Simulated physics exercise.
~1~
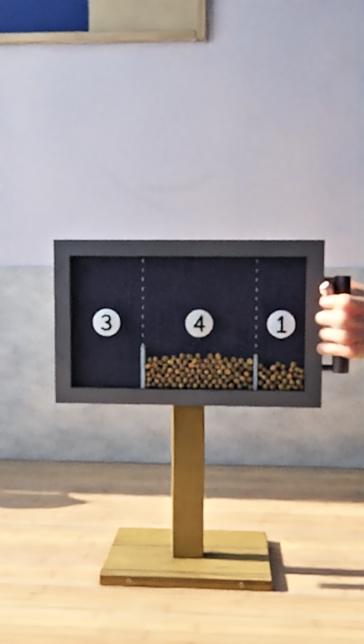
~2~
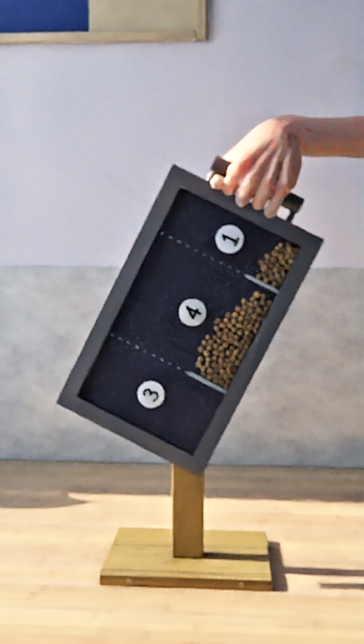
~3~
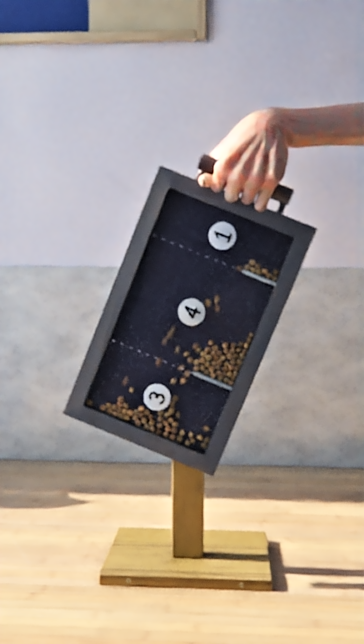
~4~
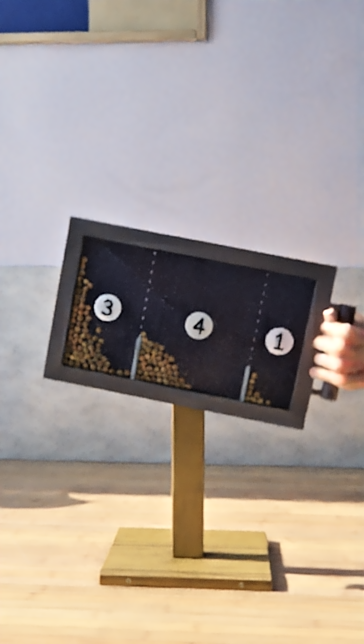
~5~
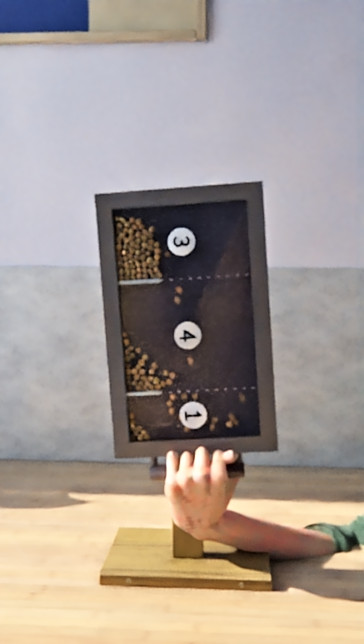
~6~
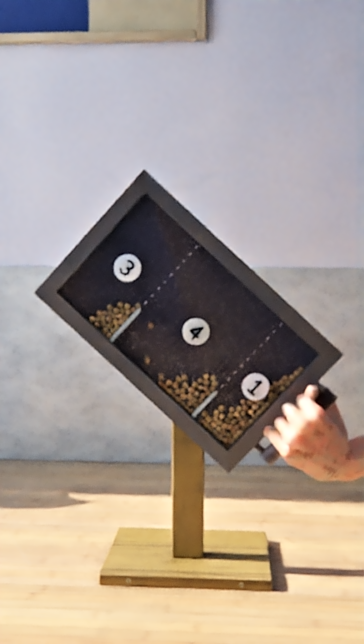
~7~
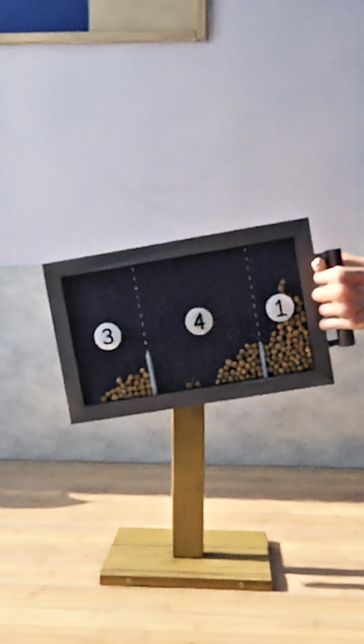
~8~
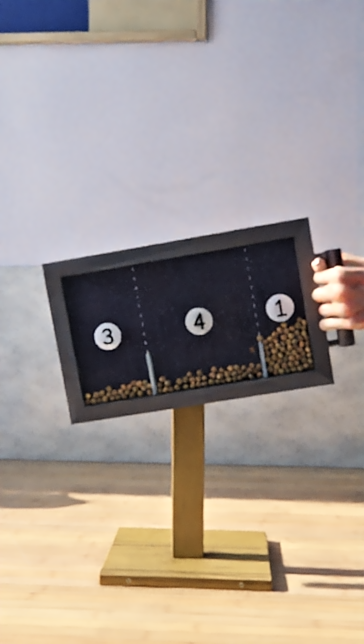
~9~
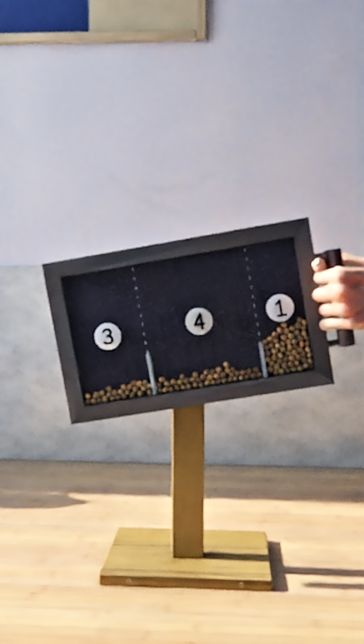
The clip opens on a closed, dark-faced case standing level on a wooden post, its small brown beads lying mostly in the middle strip, with some in the right one, marked one. A hand on the right-hand handle swings the case steeply anticlockwise, and beads spill down into the strip marked three. The hand then swings it back clockwise, past level, until the handle is at the bottom and beads tumble towards strip one. It turns anticlockwise again, stopping just past level with its right end slightly raised. The beads slide and settle, most resting in strip one.
